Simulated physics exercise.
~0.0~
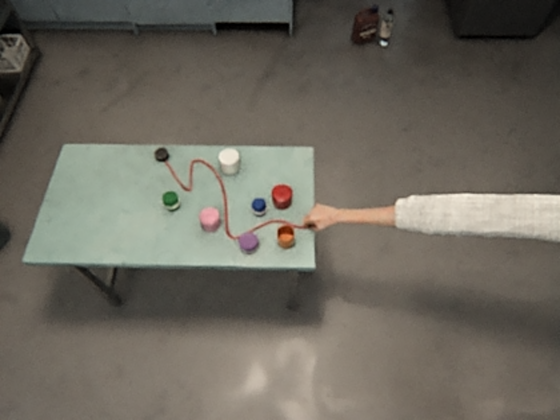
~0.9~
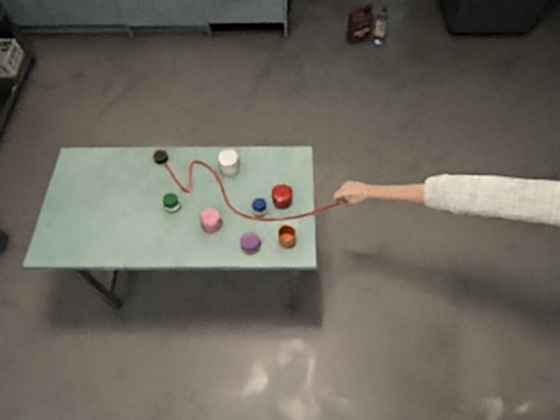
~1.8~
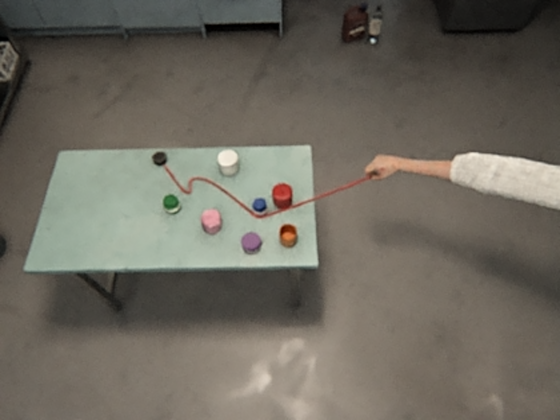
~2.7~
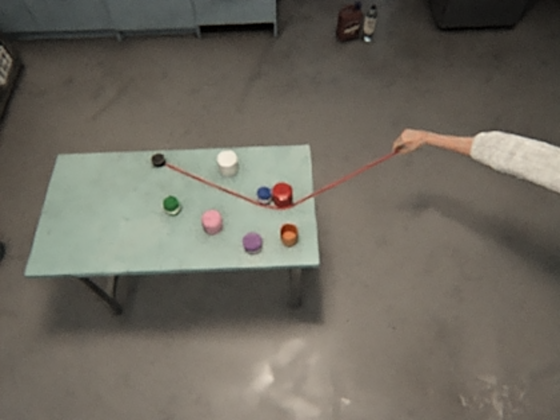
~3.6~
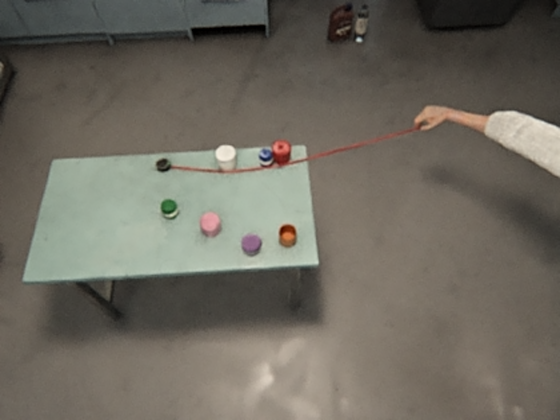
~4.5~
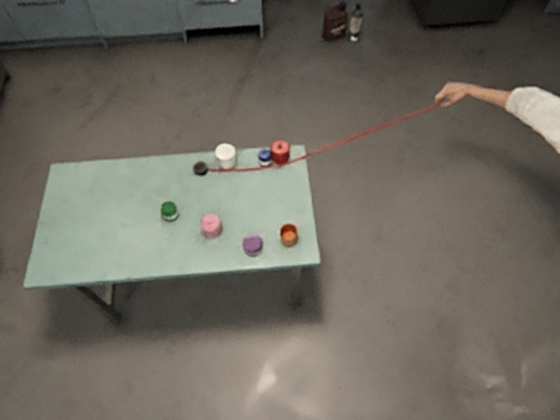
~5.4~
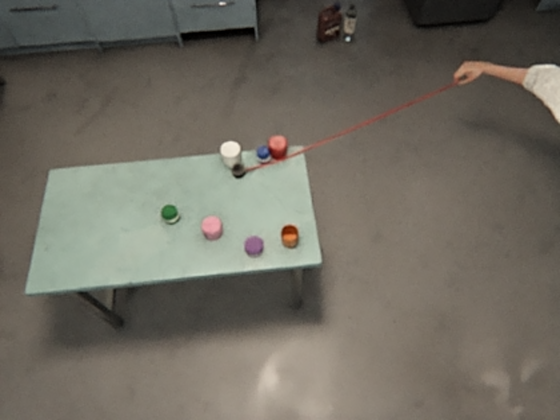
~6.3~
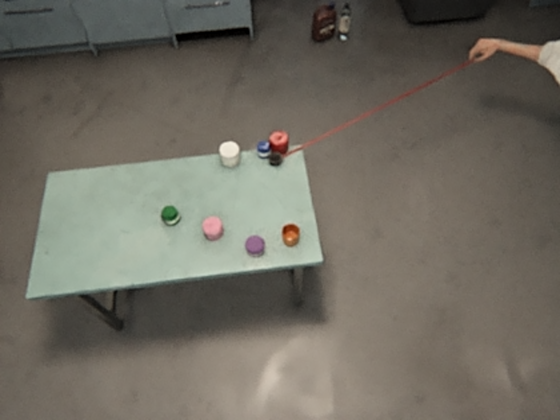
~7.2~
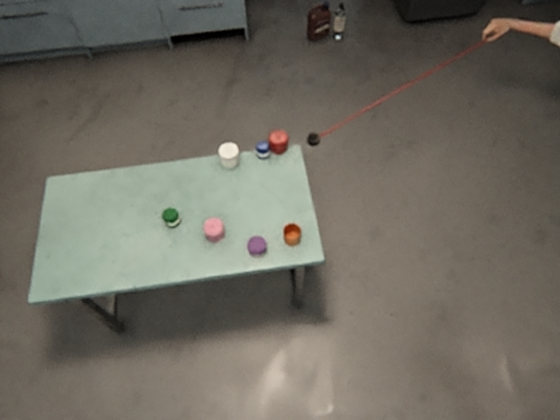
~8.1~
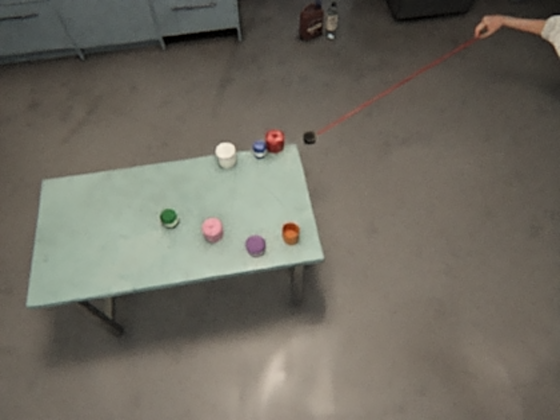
A hand pulling a red lead rightwards, shifting blue, red and white containers, until its black end leaves the green table.
